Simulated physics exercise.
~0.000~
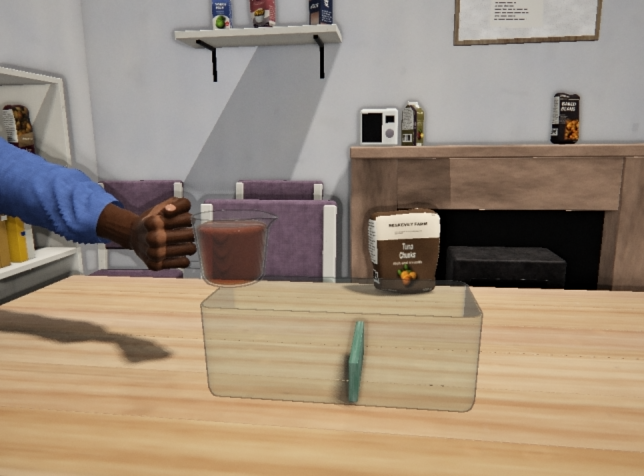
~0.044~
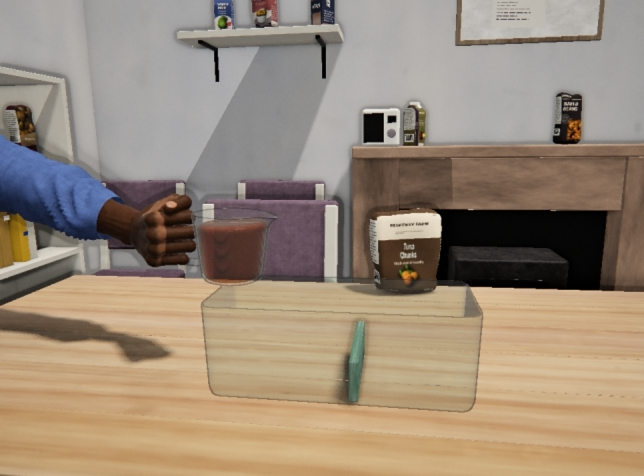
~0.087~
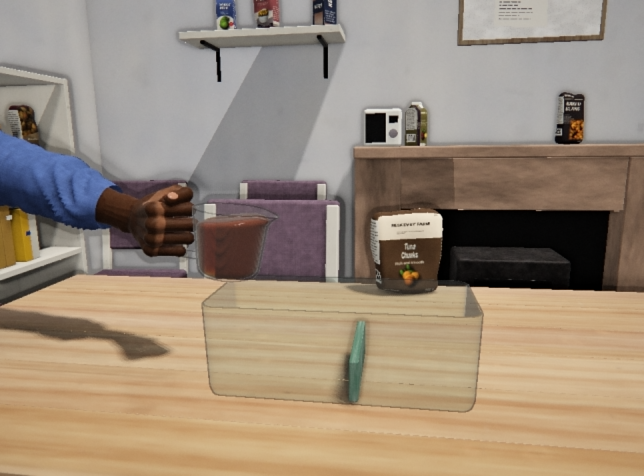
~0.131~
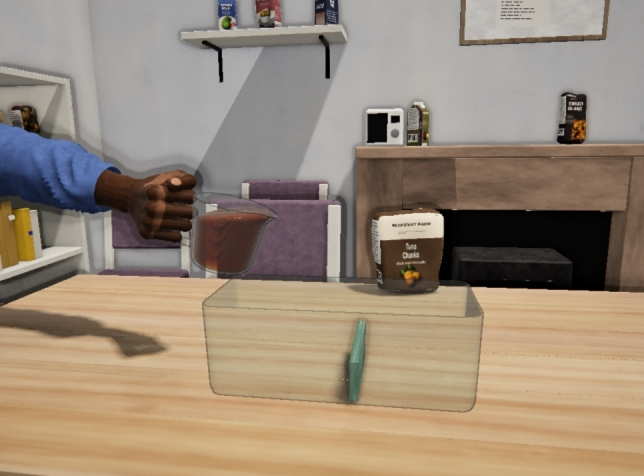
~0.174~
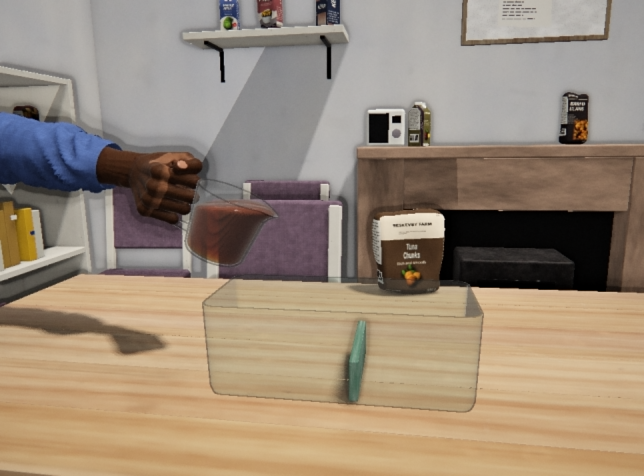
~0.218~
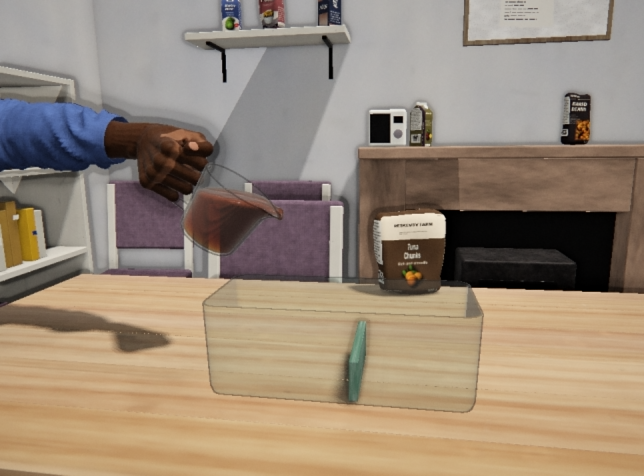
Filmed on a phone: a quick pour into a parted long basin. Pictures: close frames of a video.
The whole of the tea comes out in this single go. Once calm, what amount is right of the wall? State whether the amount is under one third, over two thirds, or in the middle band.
The part right of the wall will probably range from one third to two thirds.
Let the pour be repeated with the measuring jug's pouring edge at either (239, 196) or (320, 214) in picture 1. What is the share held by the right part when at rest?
The first start yields 5 per cent, the second 80 per cent.
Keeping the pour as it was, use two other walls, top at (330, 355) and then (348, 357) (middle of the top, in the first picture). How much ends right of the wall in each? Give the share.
Roughly 80 per cent, and 70 per cent.
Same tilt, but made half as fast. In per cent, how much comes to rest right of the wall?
Somewhere near 20 percent.
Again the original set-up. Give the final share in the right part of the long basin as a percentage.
I'd put it near 50 per cent.
A moment on, the measuring jug is tipped right over and 47 per cent is still to pour, 10 is left of the wall and 0 right of it.
Next, the measuring jug is tipped right over and 2 per cent is still to pour, 36 is left of the wall and 44 right of it.
Then the measuring jug is tipped right over and 0 per cent is still to pour, 46 is left of the wall and 48 right of it.
Later the measuring jug is tipped right over and 0 per cent is still to pour, 49 is left of the wall and 49 right of it.
At rest 49 per cent lies left of the wall, 49 right of it and 3 outside.
